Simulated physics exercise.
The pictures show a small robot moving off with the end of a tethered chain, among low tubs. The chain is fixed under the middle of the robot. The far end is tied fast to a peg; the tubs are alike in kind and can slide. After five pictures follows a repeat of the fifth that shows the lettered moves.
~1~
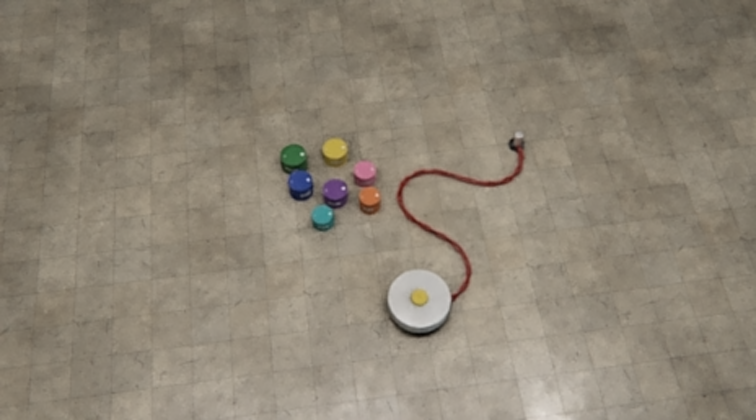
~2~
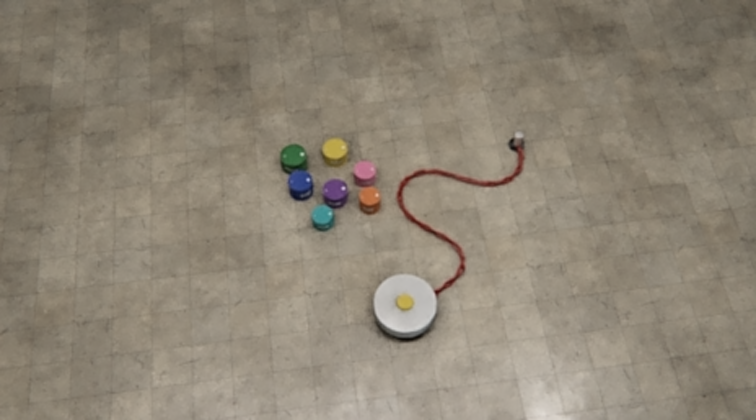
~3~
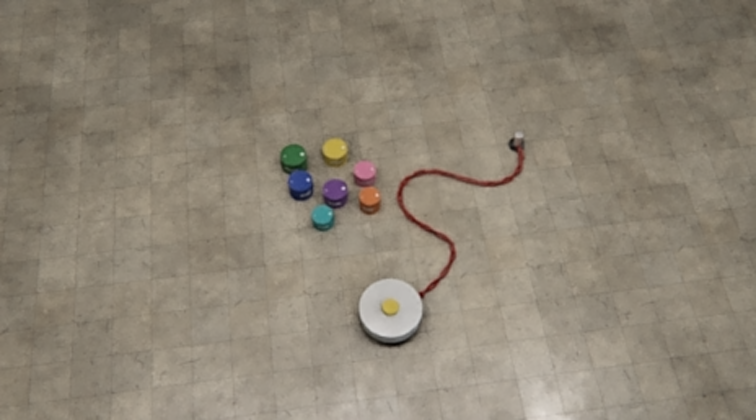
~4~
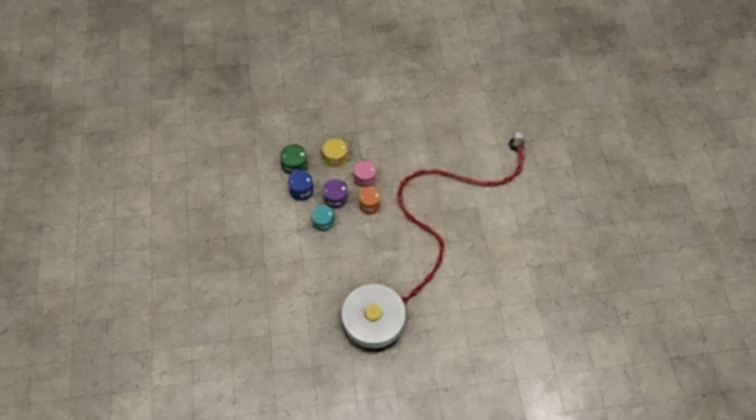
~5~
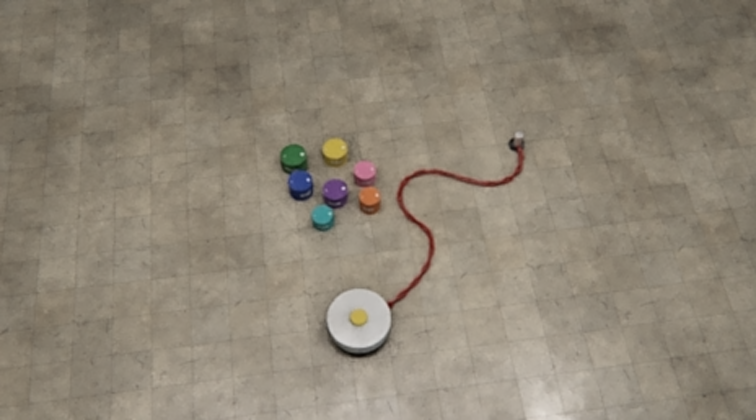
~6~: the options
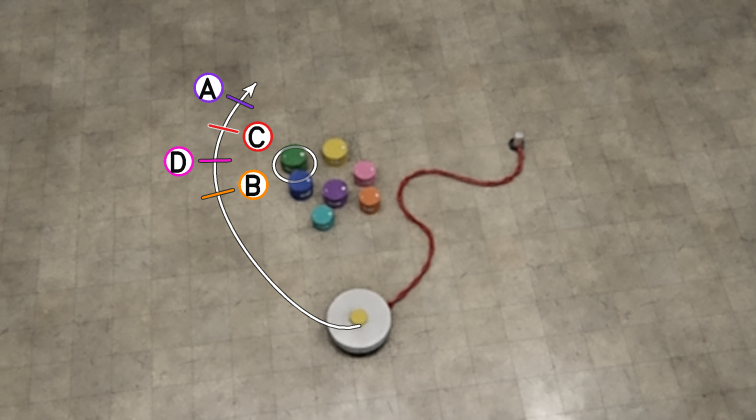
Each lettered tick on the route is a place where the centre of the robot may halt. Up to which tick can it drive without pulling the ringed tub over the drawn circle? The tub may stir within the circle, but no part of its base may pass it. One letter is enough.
As far as tick C.
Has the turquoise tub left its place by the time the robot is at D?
Yes.
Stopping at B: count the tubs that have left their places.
The count is none.
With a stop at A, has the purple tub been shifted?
Yes.
On the marked copy, A at (240, 102); B at (218, 194); C at (223, 129); D at (215, 161); the ring at (295, 164); the route from (359, 326) via (228, 221) to (256, 84).
Following C. Soon after the start, robot (268, 276); green tub (294, 160).
Later, robot (218, 194); green tub (294, 160).
In the end, robot (222, 123); purple tub (342, 188); turquoise tub (319, 187); pink tub (365, 171); orange tub (365, 189); blue tub (300, 177); green tub (294, 158); the green tub is still in its ring.
As for the rest, A drags the ringed tub to (290, 146); B is safe but short; D is safe but short.
